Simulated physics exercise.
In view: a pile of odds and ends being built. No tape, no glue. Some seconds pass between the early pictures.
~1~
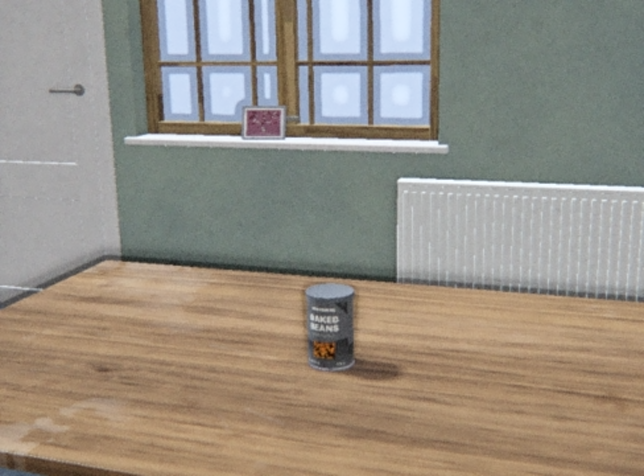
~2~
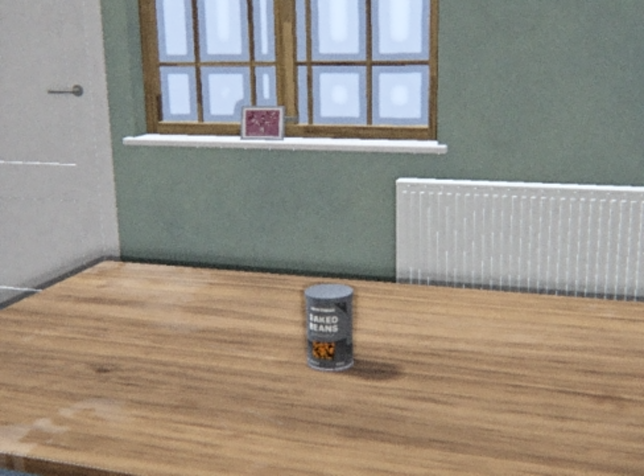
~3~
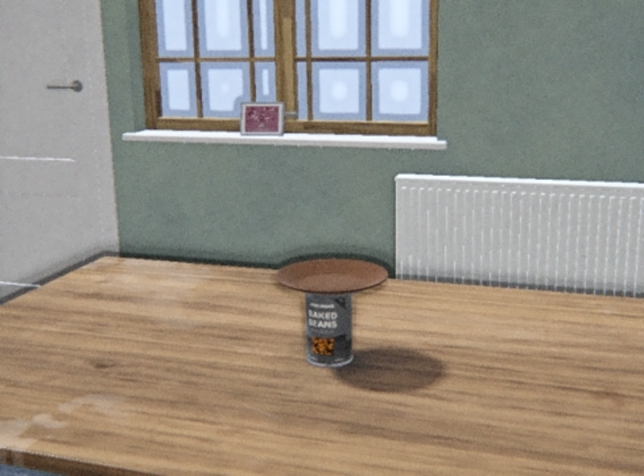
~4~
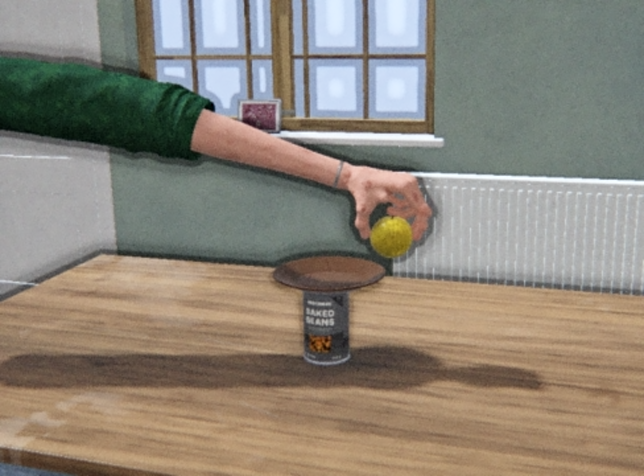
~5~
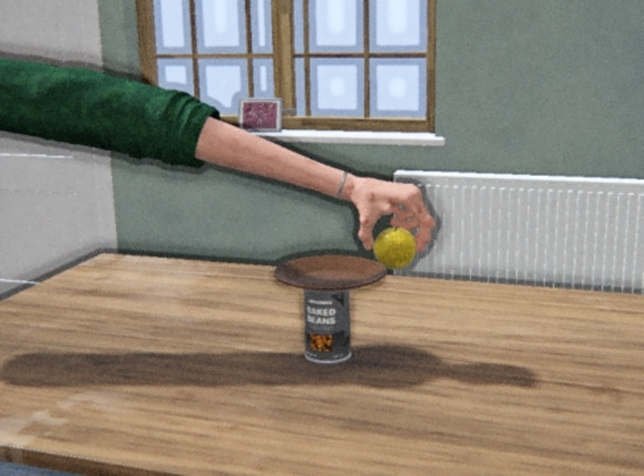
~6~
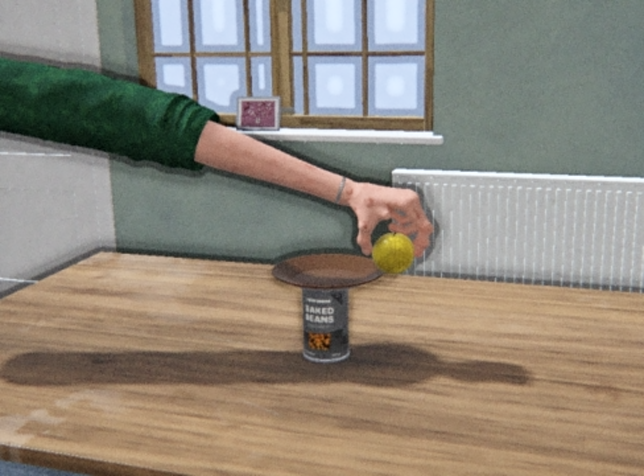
On a wooden table, a plate appears on a can and a hand lowers a yellow apple to its right edge.
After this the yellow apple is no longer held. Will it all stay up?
In the end the pile comes apart.
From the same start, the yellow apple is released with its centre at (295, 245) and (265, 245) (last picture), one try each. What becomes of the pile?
In the first case it holds; in the second case it loses its balance.
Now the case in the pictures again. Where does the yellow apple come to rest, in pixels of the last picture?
Near (437, 346).
Then, 0.30 s on from there, yellow apple now fallen.
Then, 0.50 s on from there, things are still on the move.
In the end, fallen, yellow apple; the other 2 unmoved. At the end, from the last picture's camera, yellow apple near (437, 346). The pile gives way.
